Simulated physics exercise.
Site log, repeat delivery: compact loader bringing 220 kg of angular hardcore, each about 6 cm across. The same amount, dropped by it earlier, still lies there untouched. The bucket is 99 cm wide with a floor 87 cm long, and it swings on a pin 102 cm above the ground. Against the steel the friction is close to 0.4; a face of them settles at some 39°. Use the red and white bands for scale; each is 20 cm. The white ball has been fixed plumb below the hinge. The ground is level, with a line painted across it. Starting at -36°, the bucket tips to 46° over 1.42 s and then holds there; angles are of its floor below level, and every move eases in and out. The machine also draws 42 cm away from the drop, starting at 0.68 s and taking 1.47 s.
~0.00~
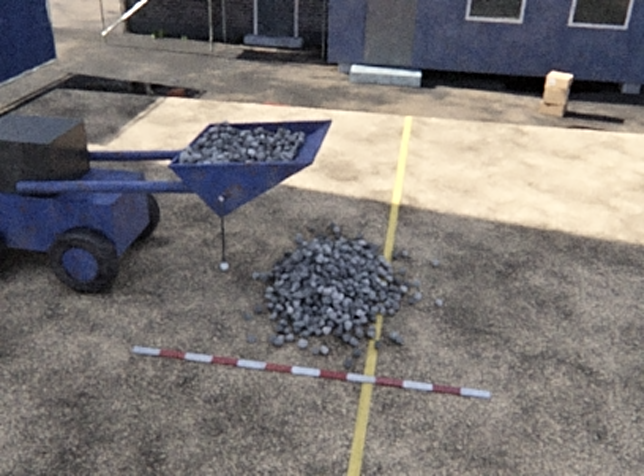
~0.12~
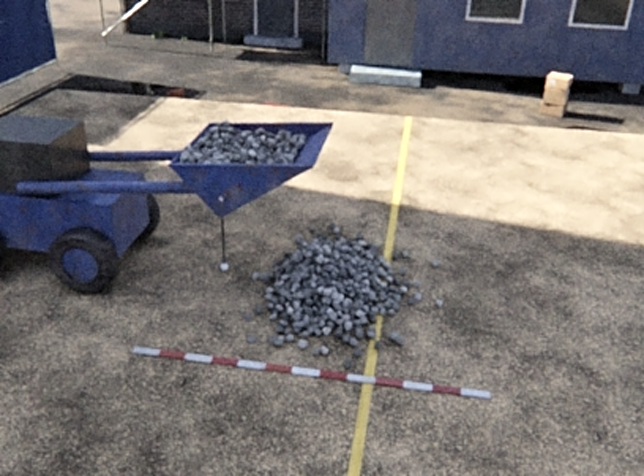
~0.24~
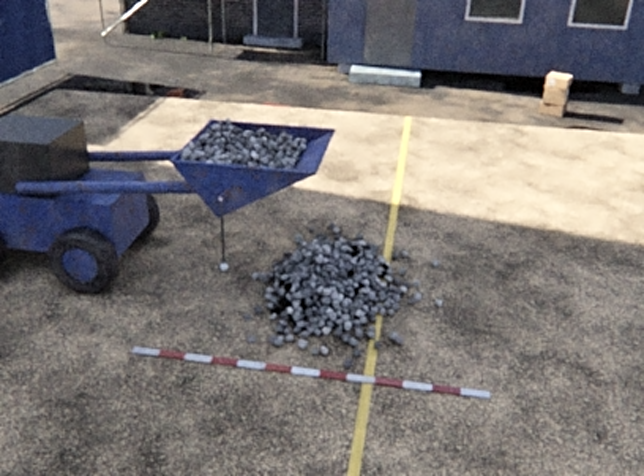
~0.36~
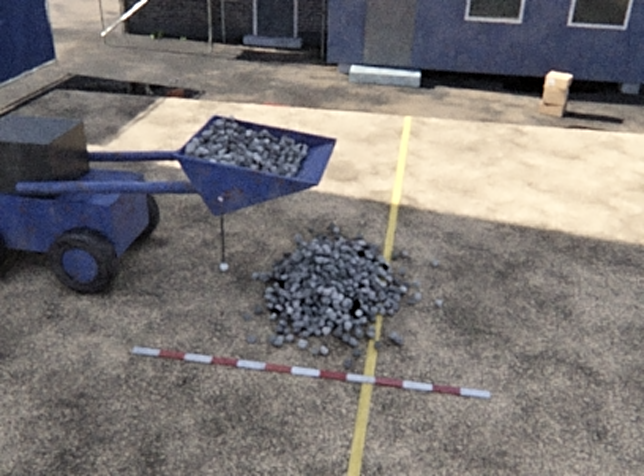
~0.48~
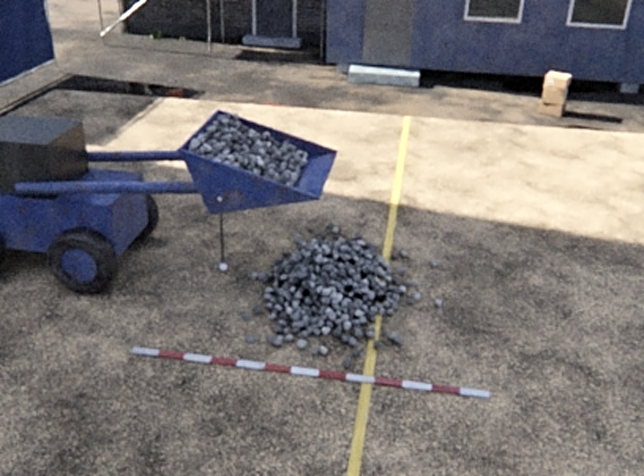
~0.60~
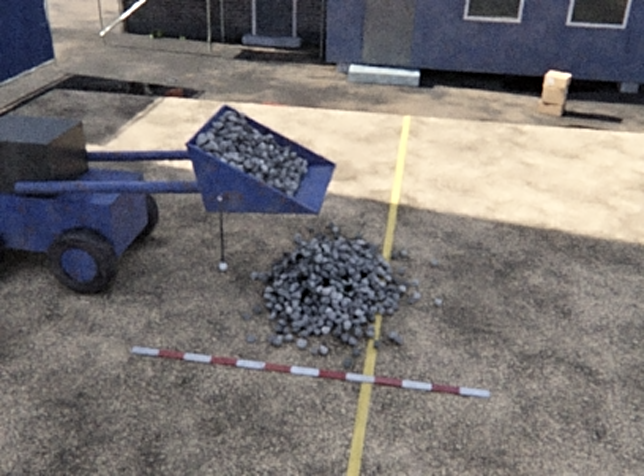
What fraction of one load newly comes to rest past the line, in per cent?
About 0 per cent.
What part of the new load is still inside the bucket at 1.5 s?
I'd say about 25 per cent.
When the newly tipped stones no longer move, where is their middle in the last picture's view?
(278, 267).
After 1.1 s the floor is at 33°; in per cent of one load, 100 in the bucket, 95 short of the line, 5 past the line; the foremost stones are at (416, 294).
After 1.5 s the floor is at 46°; in per cent of one load, 27 in the bucket, 168 short of the line, 5 past the line; the foremost stones are at (416, 294).
After 2.6 s the floor is at 46°; in per cent of one load, 0 in the bucket, 195 short of the line, 5 past the line; the foremost stones are at (416, 294).
After 5.0 s the floor is at 46°; in per cent of one load, 0 in the bucket, 195 short of the line, 5 past the line; the foremost stones are at (416, 294). Net gain past the line, 0.
